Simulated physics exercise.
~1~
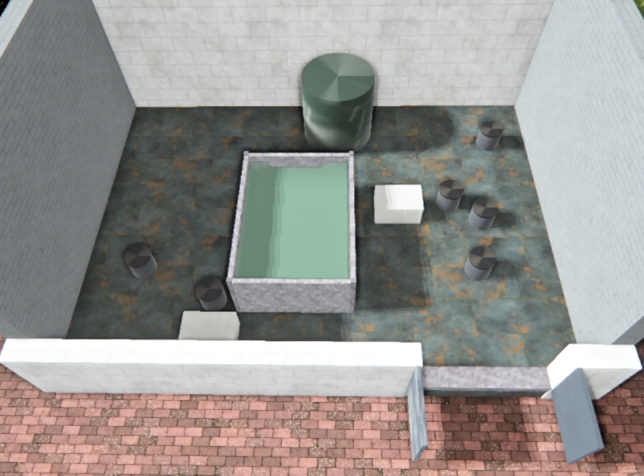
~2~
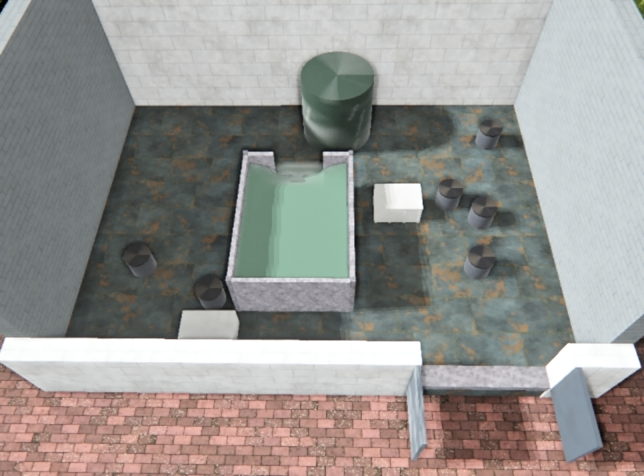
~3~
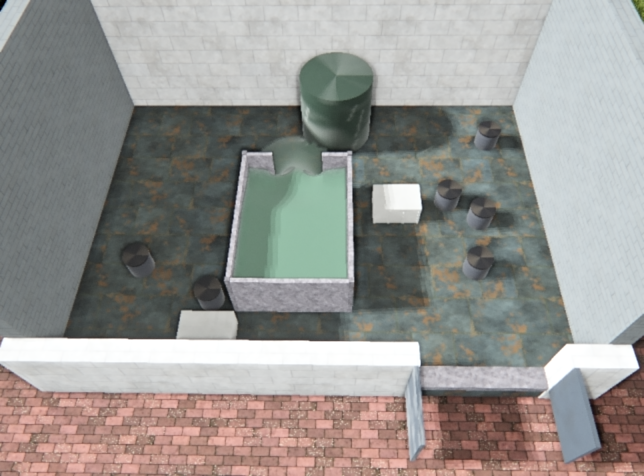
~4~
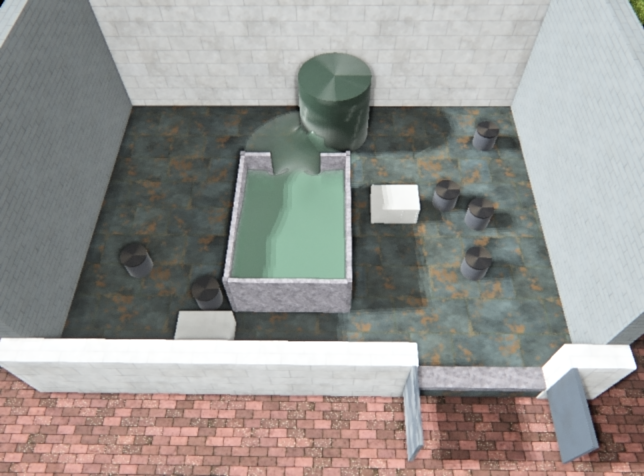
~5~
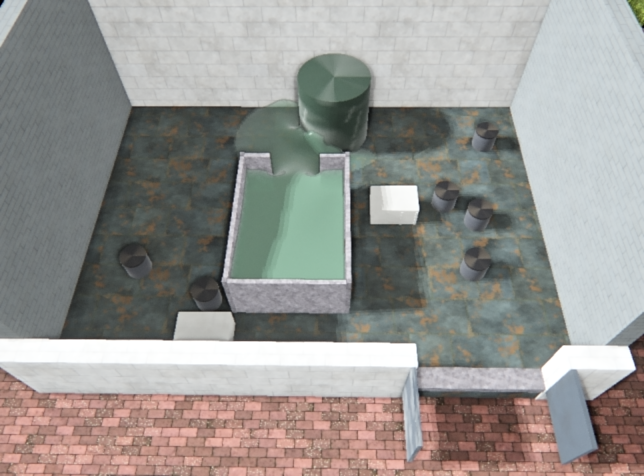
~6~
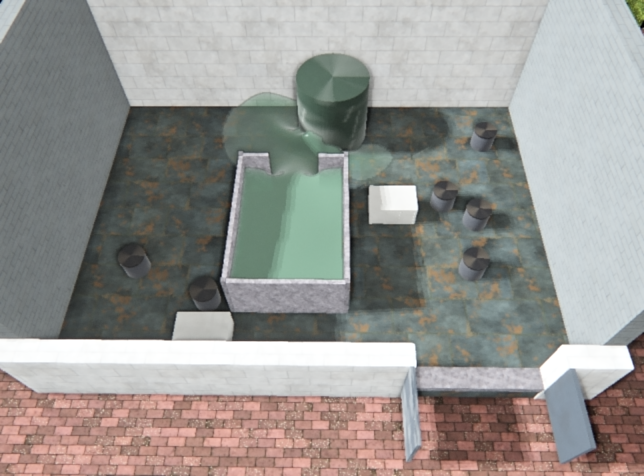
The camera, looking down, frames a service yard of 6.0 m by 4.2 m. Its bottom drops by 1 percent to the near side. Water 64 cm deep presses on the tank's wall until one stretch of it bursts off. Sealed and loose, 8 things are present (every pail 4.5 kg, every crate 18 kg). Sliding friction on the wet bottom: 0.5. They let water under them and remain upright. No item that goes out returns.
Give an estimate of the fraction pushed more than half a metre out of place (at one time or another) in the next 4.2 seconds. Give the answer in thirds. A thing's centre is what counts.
Under a third.
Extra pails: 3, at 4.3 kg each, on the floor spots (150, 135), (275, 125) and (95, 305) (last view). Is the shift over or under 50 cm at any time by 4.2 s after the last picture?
Reading them off in order: Clears the mark, clears the mark, clears the mark.
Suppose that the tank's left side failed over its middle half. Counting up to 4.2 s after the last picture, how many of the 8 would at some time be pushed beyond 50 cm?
Result: 3 of them.
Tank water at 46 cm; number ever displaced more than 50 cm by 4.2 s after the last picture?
Then the count would be 1.
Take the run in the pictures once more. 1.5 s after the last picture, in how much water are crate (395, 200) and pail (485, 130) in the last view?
Around 3 cm and 3 cm.
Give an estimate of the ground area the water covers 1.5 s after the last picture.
Flooded: Near 12.0 m2.
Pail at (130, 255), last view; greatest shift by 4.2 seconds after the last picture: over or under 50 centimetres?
Verdict: Exceeding.
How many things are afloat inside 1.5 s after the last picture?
It comes to 0 of them.
Then, 0.4 s after the last picture 0 of 8 are over 50 cm from their spots; 0 afloat.
Then, 1.5 s after the last picture 0 of 8 are over 50 cm from their spots; 0 afloat.
Then, 2.8 s after the last picture 1 of 8 are over 50 cm from their spots; 0 afloat.
Then, 4.2 s after the last picture 2 of 8 are over 50 cm from their spots, and 2 have been at some point; 3 afloat.
